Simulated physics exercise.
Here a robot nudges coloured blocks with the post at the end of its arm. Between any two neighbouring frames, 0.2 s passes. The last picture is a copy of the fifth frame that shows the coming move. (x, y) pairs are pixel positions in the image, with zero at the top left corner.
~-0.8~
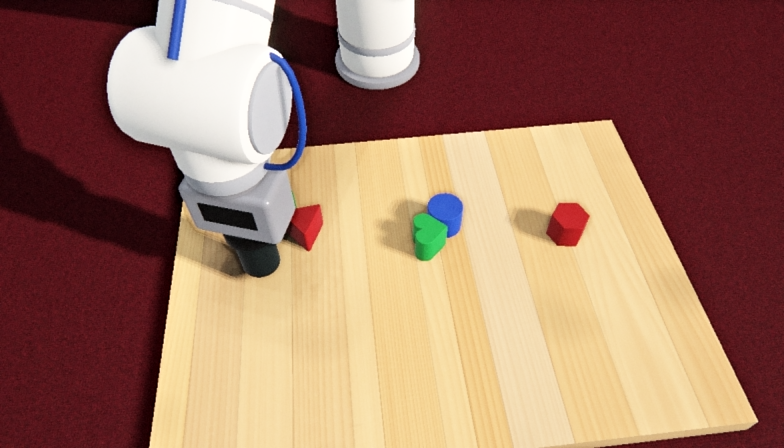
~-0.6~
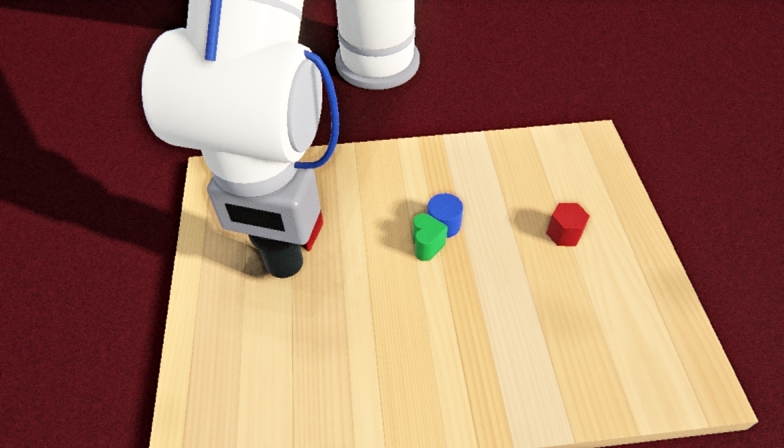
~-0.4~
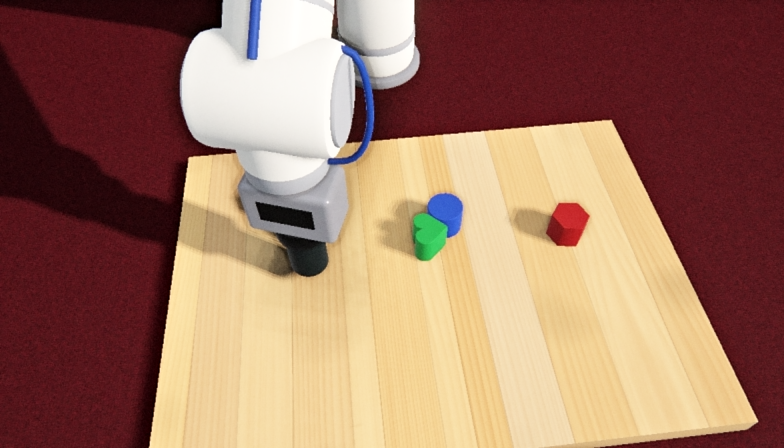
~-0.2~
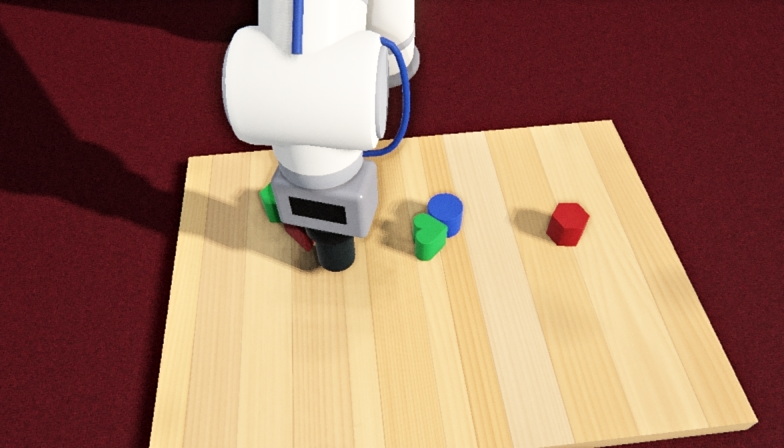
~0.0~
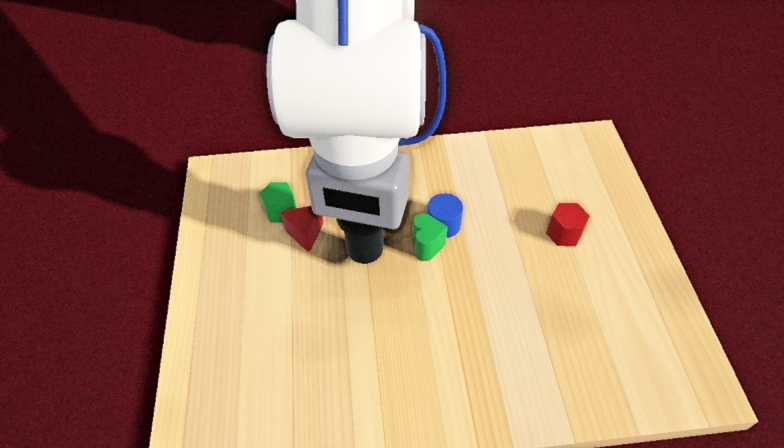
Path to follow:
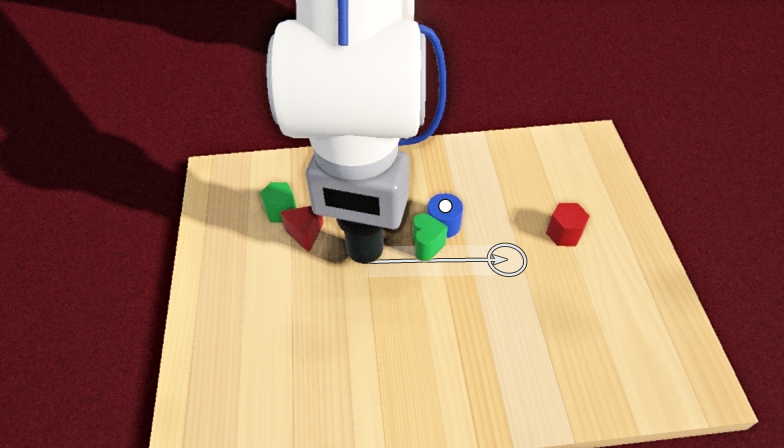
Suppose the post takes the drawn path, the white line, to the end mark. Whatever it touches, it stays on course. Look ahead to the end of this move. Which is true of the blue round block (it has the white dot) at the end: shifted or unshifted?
It leaves its spot.
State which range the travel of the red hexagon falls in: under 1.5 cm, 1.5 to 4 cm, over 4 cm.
Net shift: Below 1.5 cm.
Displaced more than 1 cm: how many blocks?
I expect two blocks to be moved by more than 1 cm.
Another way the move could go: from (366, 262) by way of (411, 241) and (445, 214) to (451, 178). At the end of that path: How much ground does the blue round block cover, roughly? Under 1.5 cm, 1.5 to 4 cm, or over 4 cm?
By the end of the path, it will have gone past 4 cm.
Path on the board, from (366, 262) to (507, 260); the dot is on the blue round block.
What follows on the original path. One third of the way, post (414, 248); green heart (438, 227), turned 30° anticlockwise; blue round block (448, 203).
Two thirds of the way, post (462, 247); green heart (474, 220), turned 60° anticlockwise; blue round block (452, 199).
At the end, post (510, 246); green heart (481, 217), turned 90° anticlockwise; blue round block (452, 199); red hexagon in place.
